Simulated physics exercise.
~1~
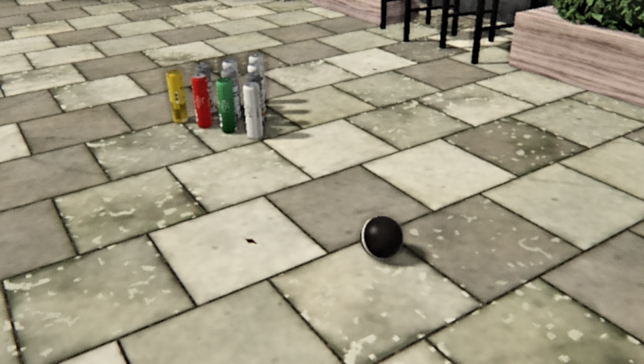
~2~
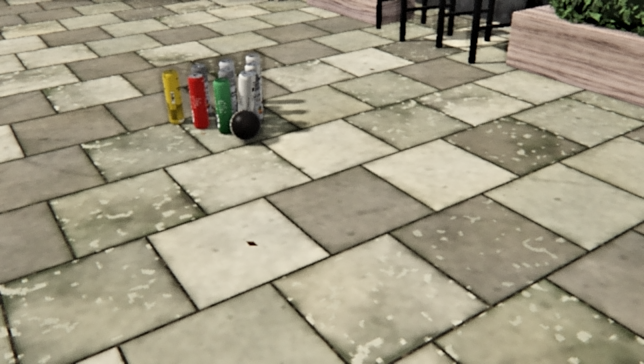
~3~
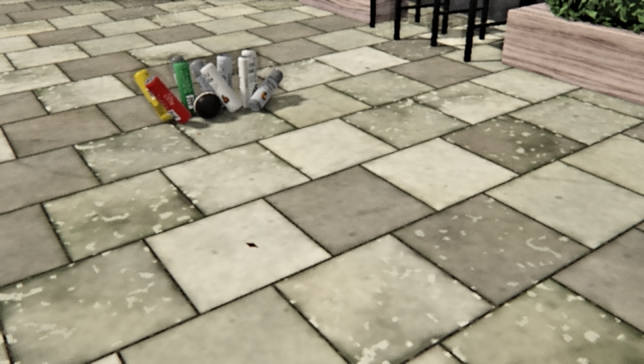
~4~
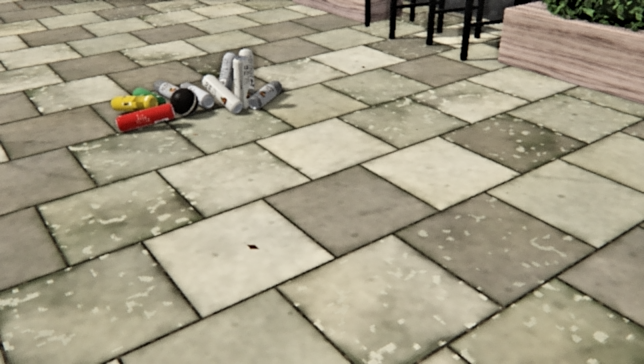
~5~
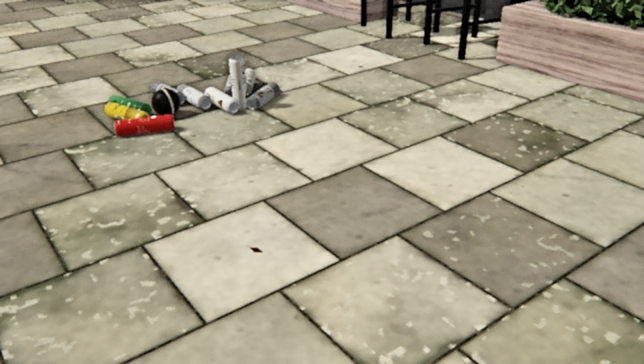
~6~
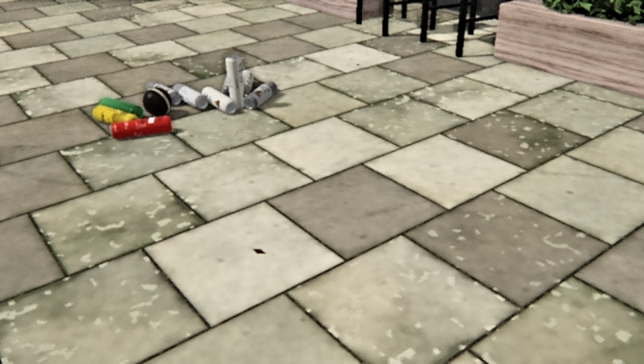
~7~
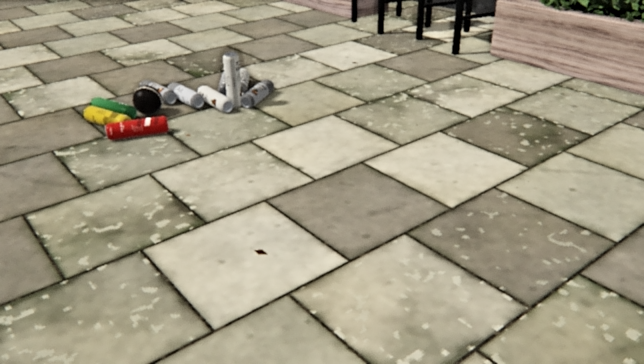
A black ball rolls across a paved yard of worn grey and cream slabs, seen from above at an angle, with dark metal legs and a leafy planter at the top right. Ahead of it, towards the upper left, stands a tight cluster of upright tubes, one yellow, one red, one green and the rest pale grey. The ball travels up and left and strikes the group, and the tubes tilt and topple. The yellow, red and green ones drop flat on the left, while grey ones tumble to the right. The ball pushes through, still rolling slowly left beside the green tube, as one grey tube remains upright.
